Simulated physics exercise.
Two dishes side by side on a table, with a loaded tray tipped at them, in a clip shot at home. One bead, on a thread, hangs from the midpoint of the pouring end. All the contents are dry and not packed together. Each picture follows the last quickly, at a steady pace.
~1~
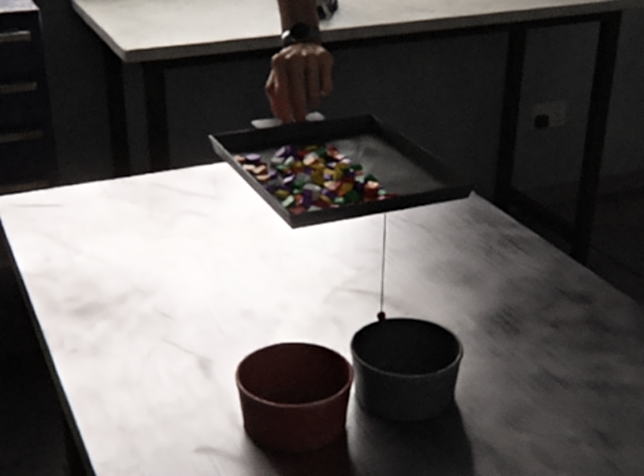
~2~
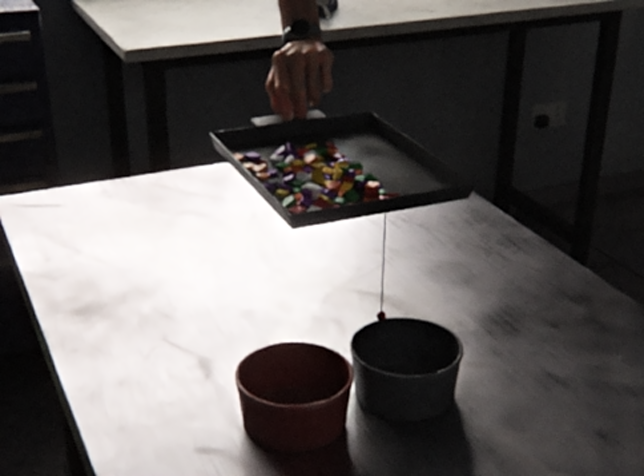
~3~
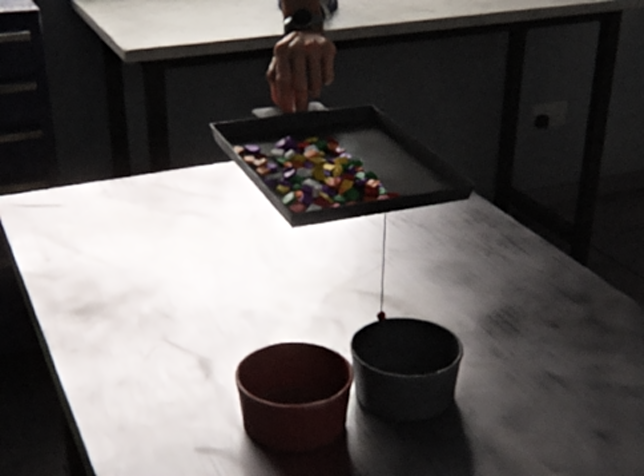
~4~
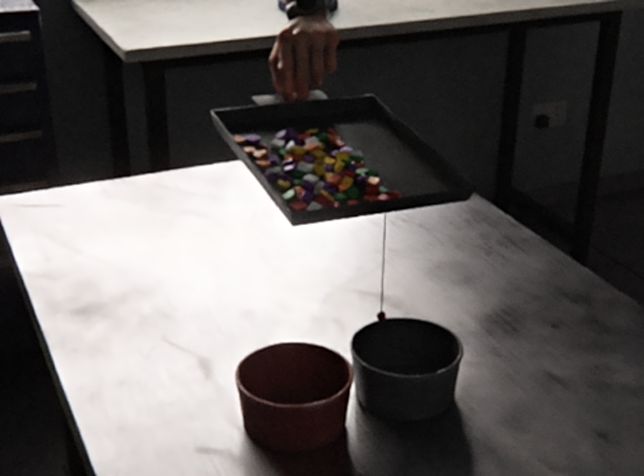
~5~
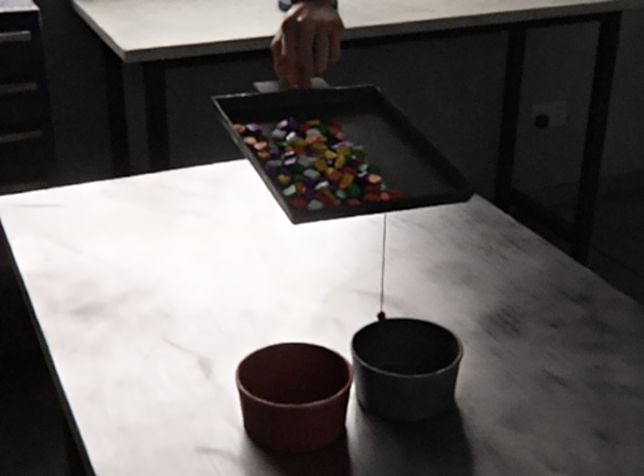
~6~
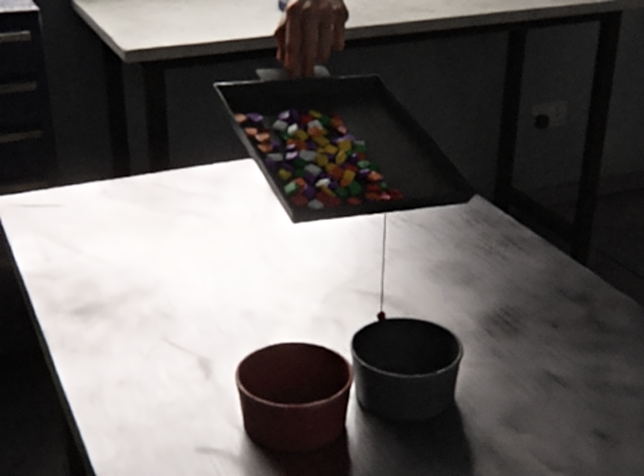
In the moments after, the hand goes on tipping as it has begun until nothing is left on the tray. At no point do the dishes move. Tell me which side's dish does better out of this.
Oh, the winner here is the right dish, by the look of it.
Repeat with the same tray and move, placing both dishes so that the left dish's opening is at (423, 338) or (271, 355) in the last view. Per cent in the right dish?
You'd get 10 in a hundred the first time and 20 in a hundred the second.
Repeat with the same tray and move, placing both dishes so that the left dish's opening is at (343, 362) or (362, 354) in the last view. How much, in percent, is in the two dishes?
Close to 80 per cent, followed by close to 90 per cent.
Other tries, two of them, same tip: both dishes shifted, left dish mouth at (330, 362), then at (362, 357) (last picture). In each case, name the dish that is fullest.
For the first place, the dish on the right side; for the second, the dish on the right side.
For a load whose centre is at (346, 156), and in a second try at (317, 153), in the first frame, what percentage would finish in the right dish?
First about 40, then 40 per cent.
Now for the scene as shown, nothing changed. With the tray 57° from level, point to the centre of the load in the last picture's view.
Roughly at (390, 187).
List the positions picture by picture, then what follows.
Corners of the pouring end at (293, 213) and (469, 182), level; middle of the load at (318, 180), mosaic tiles; left dish at (317, 423); right dish at (432, 393); bead on its thread at (381, 316), in the first frame.
Corners of the pouring end at (293, 213) and (470, 182), level; middle of the load at (318, 179), in the second frame.
Corners of the pouring end at (293, 212) and (470, 183), tipped barely, lowest at the right corner; middle of the load at (319, 176), in the third frame.
Corners of the pouring end at (294, 211) and (471, 185), tipped a little, lowest at the right corner; middle of the load at (319, 171), in the fourth frame.
Corners of the pouring end at (295, 210) and (471, 187), tipped a little, lowest at the right corner; middle of the load at (320, 165), in the fifth frame.
Corners of the pouring end at (296, 209) and (472, 189), tipped clearly, lowest at the right corner; middle of the load at (321, 161); left dish at (317, 423); right dish at (432, 393), in the sixth frame.
Soon after the last picture, tray tipped steeply; all on the tray.
A little later, tray tipped right over; most on the tray; a small part in the right dish; a small part outside both; a small part in the air.
Later still, tray tipped past a quarter turn; about half in the right dish; about half outside both.
At rest, tray tipped past a quarter turn; none in the left dish; about half in the right dish; about half outside both.
